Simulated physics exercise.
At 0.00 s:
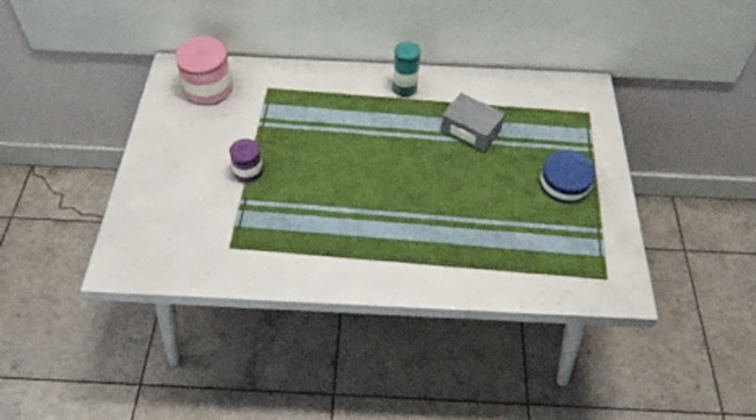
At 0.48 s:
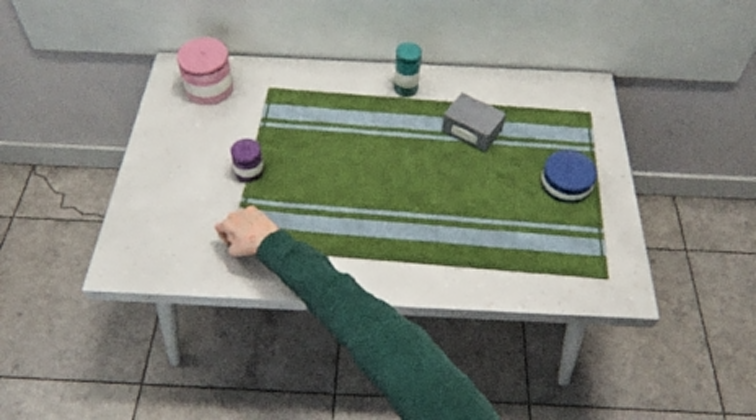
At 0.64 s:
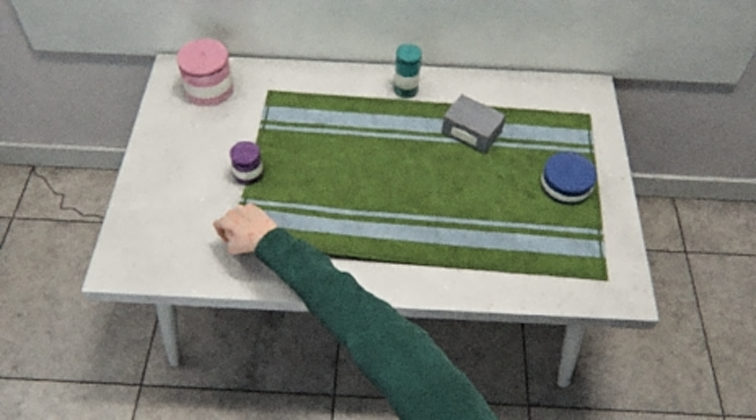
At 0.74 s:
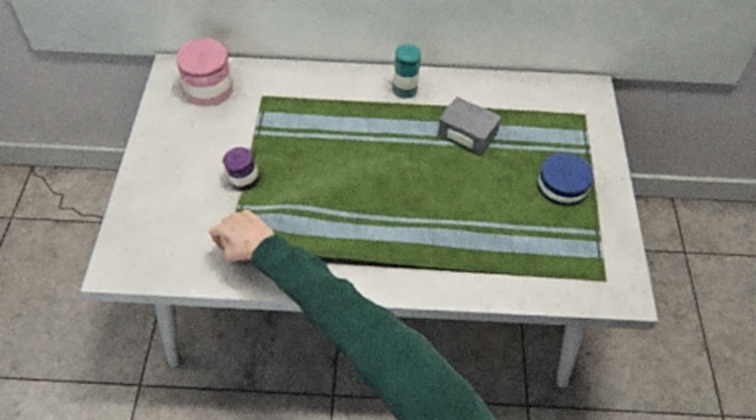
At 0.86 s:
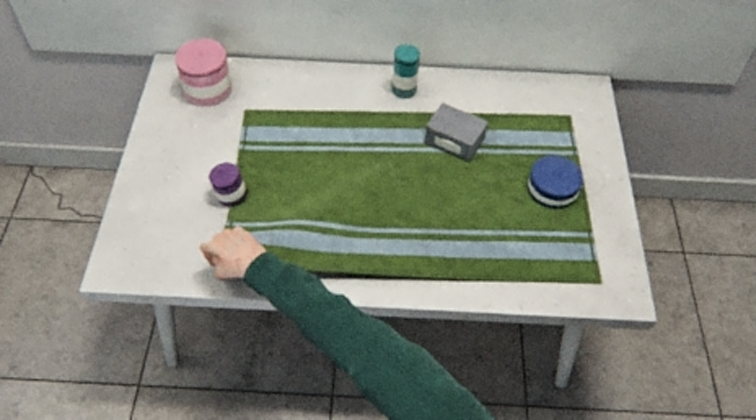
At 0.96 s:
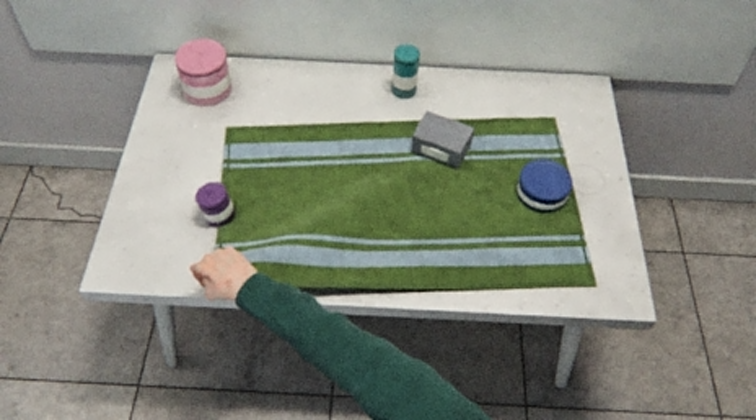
A hand gripping a green striped cloth's corner and pulling it towards the camera, shifting the purple, blue and grey containers along.
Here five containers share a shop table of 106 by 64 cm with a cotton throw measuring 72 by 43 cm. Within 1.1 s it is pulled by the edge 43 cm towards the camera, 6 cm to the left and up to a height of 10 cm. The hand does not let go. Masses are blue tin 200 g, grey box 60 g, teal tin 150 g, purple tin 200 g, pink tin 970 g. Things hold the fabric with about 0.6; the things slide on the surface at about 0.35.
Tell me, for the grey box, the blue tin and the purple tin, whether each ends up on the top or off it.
They end like this: The grey box ends on the top; the blue tin ends on the top; the purple tin ends off the top.
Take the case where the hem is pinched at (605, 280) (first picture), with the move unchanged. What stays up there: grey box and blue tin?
Grey box: Off the top; blue tin: Off the top.
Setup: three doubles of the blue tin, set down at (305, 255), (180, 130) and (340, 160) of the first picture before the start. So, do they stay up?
Off the top, still on top, off the top.
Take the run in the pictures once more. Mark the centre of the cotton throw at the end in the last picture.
Around (312, 309).
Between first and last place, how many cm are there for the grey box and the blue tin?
Grey box: 40 cm; blue tin: 30 cm.
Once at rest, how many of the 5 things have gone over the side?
That works out to 1 of them.
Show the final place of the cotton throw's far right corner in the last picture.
In the final picture it's somewhere around (431, 163).
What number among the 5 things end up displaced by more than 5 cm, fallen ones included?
3.
By 1.1 s, 90 % of the cotton throw is still over the top; purple tin 23 cm off its start, grey box 17 cm off its start, blue tin 12 cm off its start.
By 1.3 s, 70 % of the cotton throw is still over the top; purple tin 37 cm off its start, grey box 28 cm off its start, blue tin 20 cm off its start.
By 1.5 s, 50 % of the cotton throw is still over the top; purple tin over the edge, grey box 38 cm off its start at (337, 215), blue tin 27 cm off its start at (460, 230).
By 1.7 s, 45 % of the cotton throw is still over the top; purple tin over the edge, grey box 40 cm off its start, blue tin 29 cm off its start.
By 3.3 s, 45 % of the cotton throw is still over the top; purple tin over the edge, grey box 40 cm off its start at (329, 221), blue tin 29 cm off its start at (452, 236).
